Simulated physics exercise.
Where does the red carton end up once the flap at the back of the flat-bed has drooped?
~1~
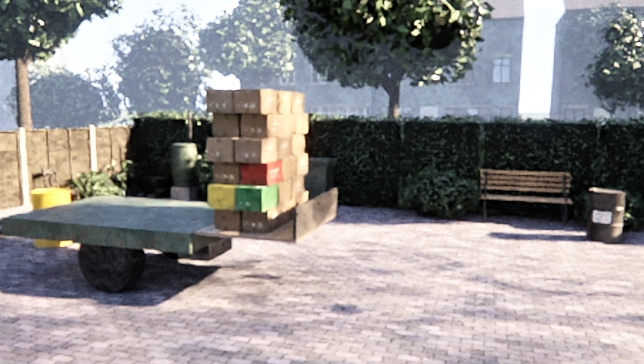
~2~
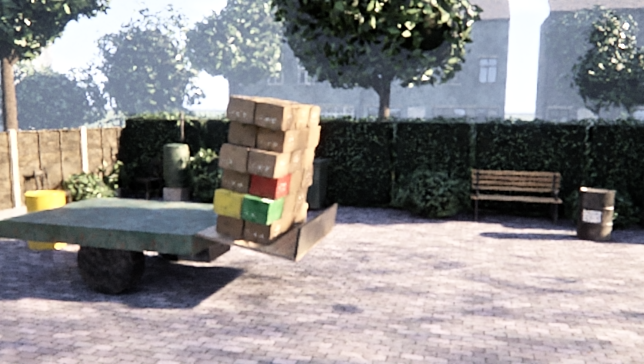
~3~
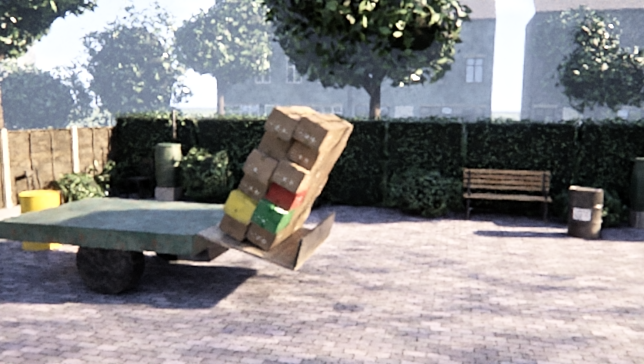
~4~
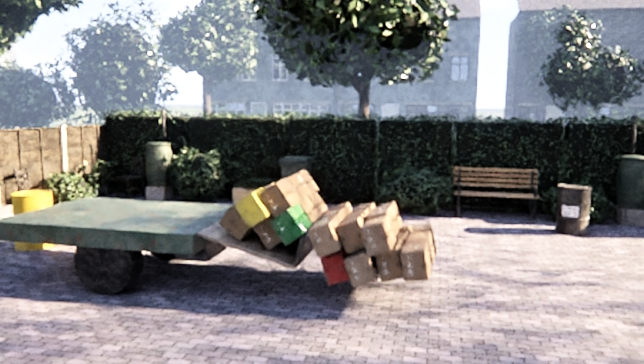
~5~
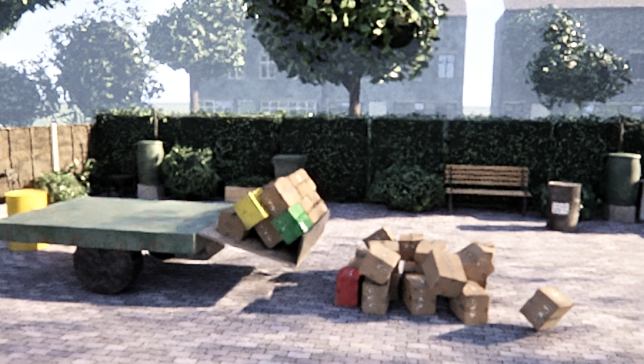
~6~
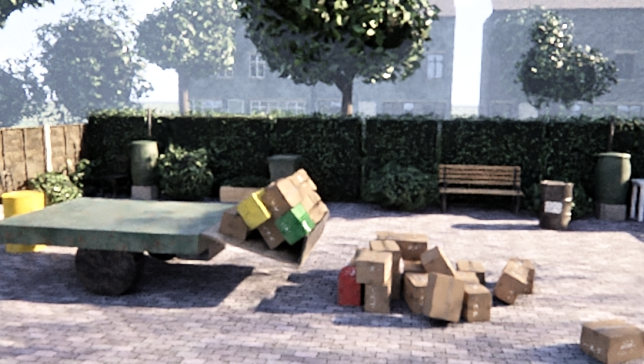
It falls off the flap and ends up on the paving, at the left side of the heap of spilled brown cartons.
